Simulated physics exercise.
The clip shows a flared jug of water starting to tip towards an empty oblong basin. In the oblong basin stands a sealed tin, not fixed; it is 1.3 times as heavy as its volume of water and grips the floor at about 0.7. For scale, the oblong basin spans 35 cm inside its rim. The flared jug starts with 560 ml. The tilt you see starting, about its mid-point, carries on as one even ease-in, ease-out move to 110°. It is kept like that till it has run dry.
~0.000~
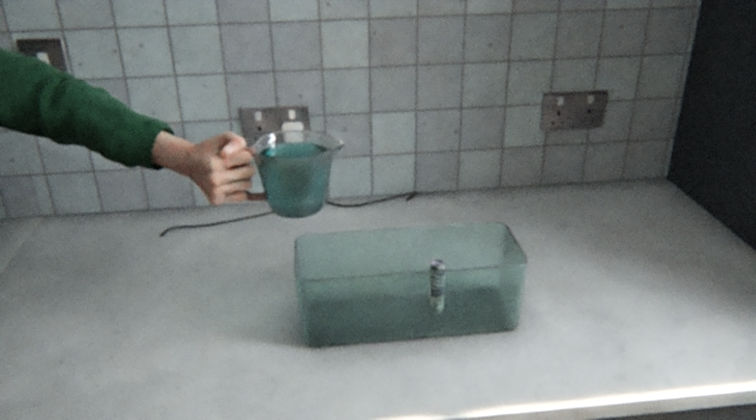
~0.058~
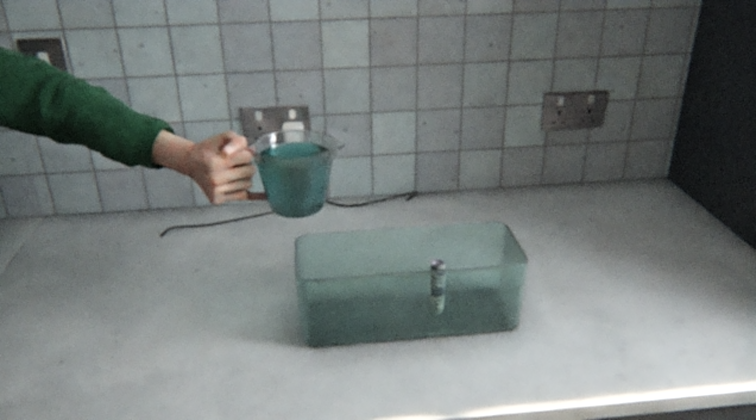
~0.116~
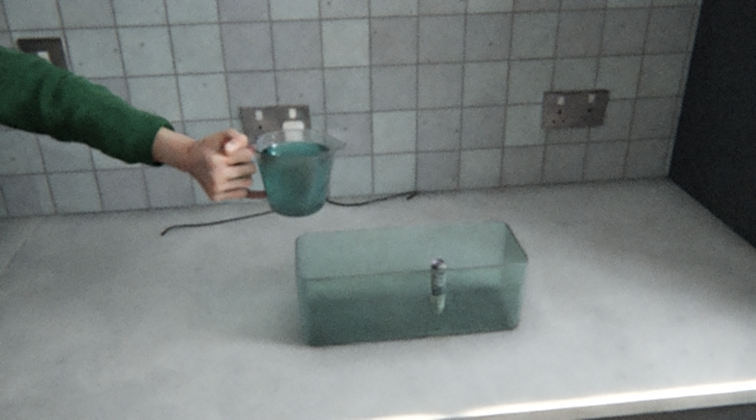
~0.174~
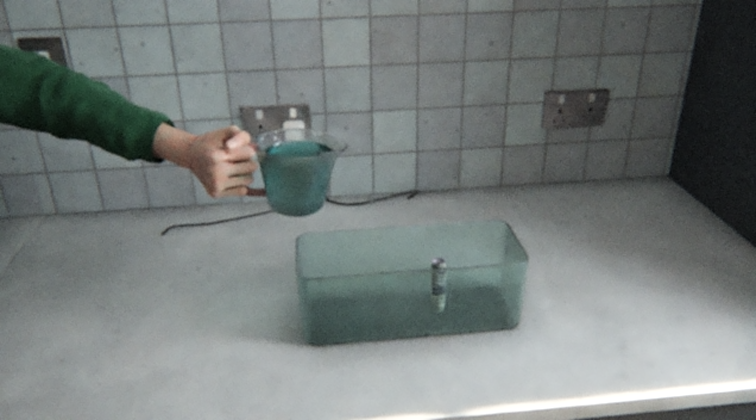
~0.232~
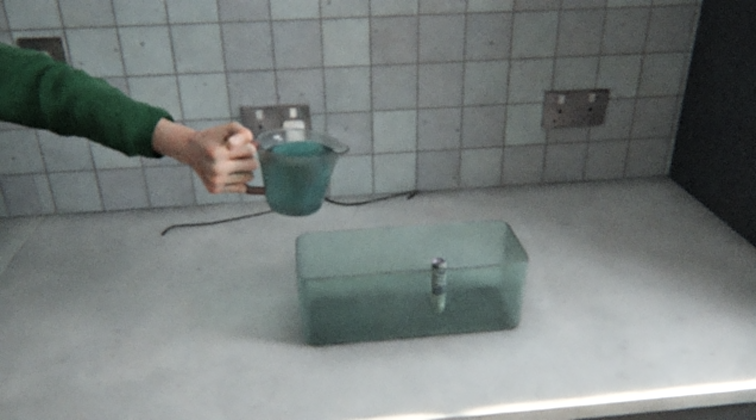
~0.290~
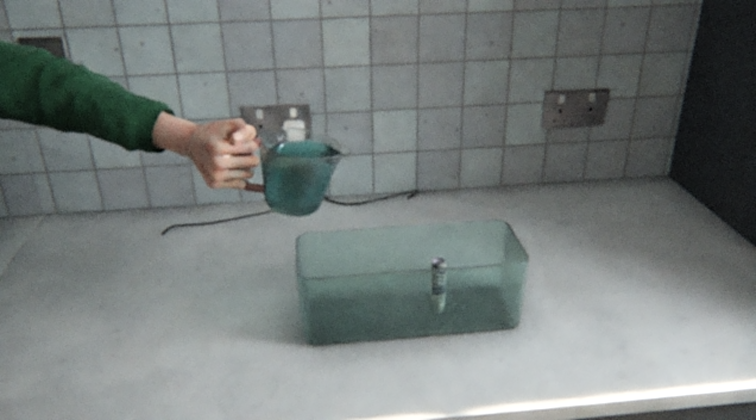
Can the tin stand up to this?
The tin stays up.
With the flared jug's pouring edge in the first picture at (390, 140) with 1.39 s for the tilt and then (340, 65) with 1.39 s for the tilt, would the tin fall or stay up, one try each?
First it falls; then it stays up.
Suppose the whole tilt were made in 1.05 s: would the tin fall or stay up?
Then it remains upright.
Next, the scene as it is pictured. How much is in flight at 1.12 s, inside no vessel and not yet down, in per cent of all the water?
About 10 per cent.
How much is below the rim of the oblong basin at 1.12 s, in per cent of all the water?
Near 82 in a hundred.
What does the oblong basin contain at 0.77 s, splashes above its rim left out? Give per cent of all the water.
Near 14 in a hundred.
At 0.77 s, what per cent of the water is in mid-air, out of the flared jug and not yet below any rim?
About 20 per cent.
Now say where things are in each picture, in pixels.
The first picture shows tilt 0°; pouring edge (344, 143); surface from (256, 155) to (332, 151); the oblong basin's rim runs from (296, 258) to (516, 243); the tin's top is at (437, 265).
The second picture shows tilt 0°; pouring edge (345, 143); surface from (257, 155) to (332, 151).
The third picture shows tilt 2°; pouring edge (346, 144); surface from (258, 154) to (333, 151).
The fourth picture shows tilt 4°; pouring edge (348, 145); surface from (260, 153) to (335, 151).
The fifth picture shows tilt 7°; pouring edge (349, 148); surface from (261, 154) to (337, 151).
The sixth picture shows tilt 11°; pouring edge (351, 151); surface from (263, 153) to (341, 151).
Then, 0.77 s in, the tilt is 64° and 64 per cent is still to pour; the tin stands where it began.
Then, 1.12 s in, the tilt is 100° and 9 per cent is still to pour; the tin stands where it began.
Then, 1.49 s in, the tilt is 110° and 0 per cent is still to pour; the tin stands where it began.
Then, 1.89 s in, the tilt is 110° and 0 per cent is still to pour; the tin stands where it began.
Finally, the tin stands where it began.
